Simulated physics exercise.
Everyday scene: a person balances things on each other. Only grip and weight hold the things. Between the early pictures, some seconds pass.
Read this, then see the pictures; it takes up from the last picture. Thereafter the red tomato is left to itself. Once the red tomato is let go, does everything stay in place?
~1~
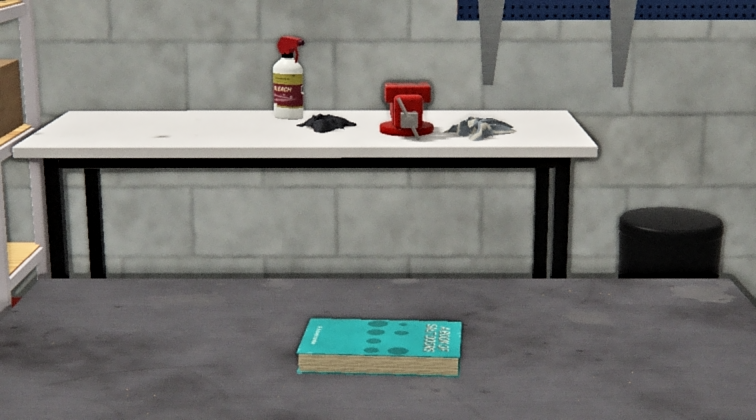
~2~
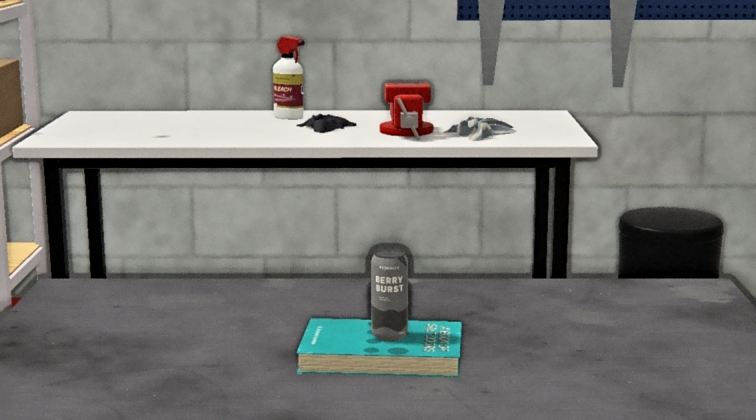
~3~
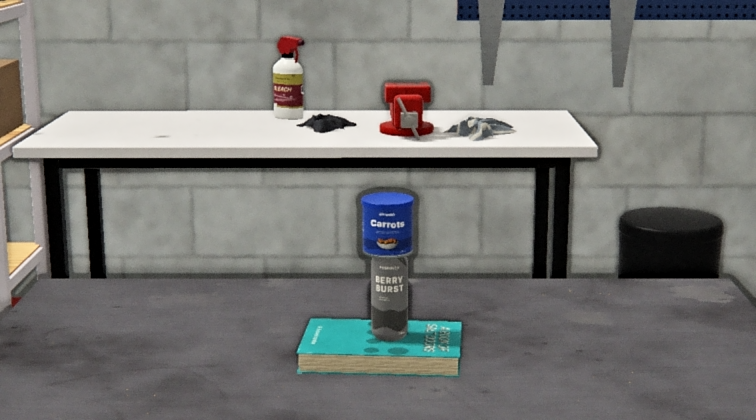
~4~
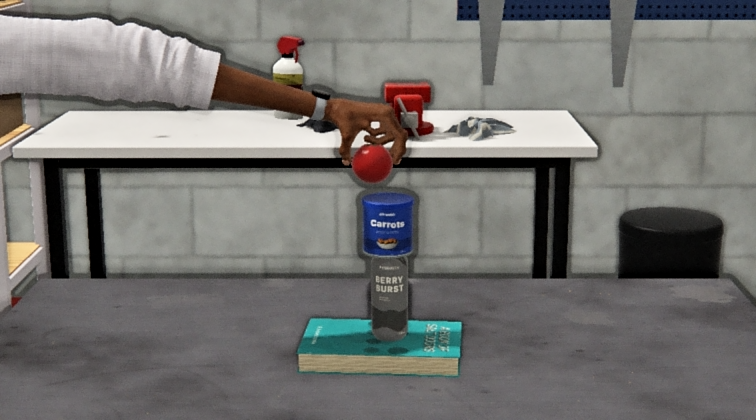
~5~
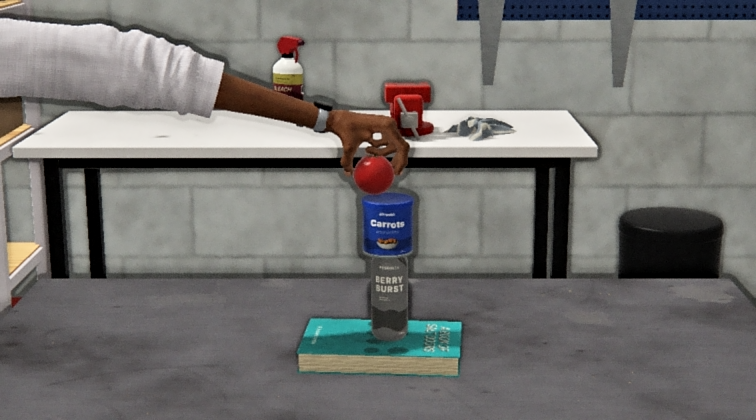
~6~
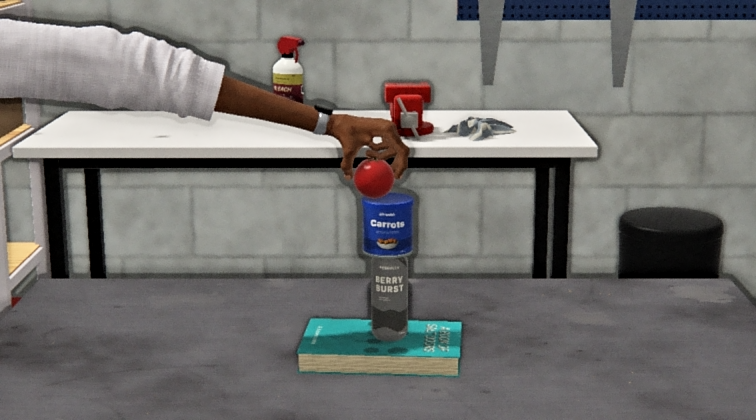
Yes, I expect nothing will drop.
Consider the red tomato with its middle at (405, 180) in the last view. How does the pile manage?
Afterwards the pile remains stable.
Then, 0.60 s past the last view, nothing moves.
Then, 1.60 s past the last view, red tomato resting near (373, 179).
Finally, all 4 still in place. Final places as the last picture's camera would see them, red tomato near (373, 178). The pile stays up.
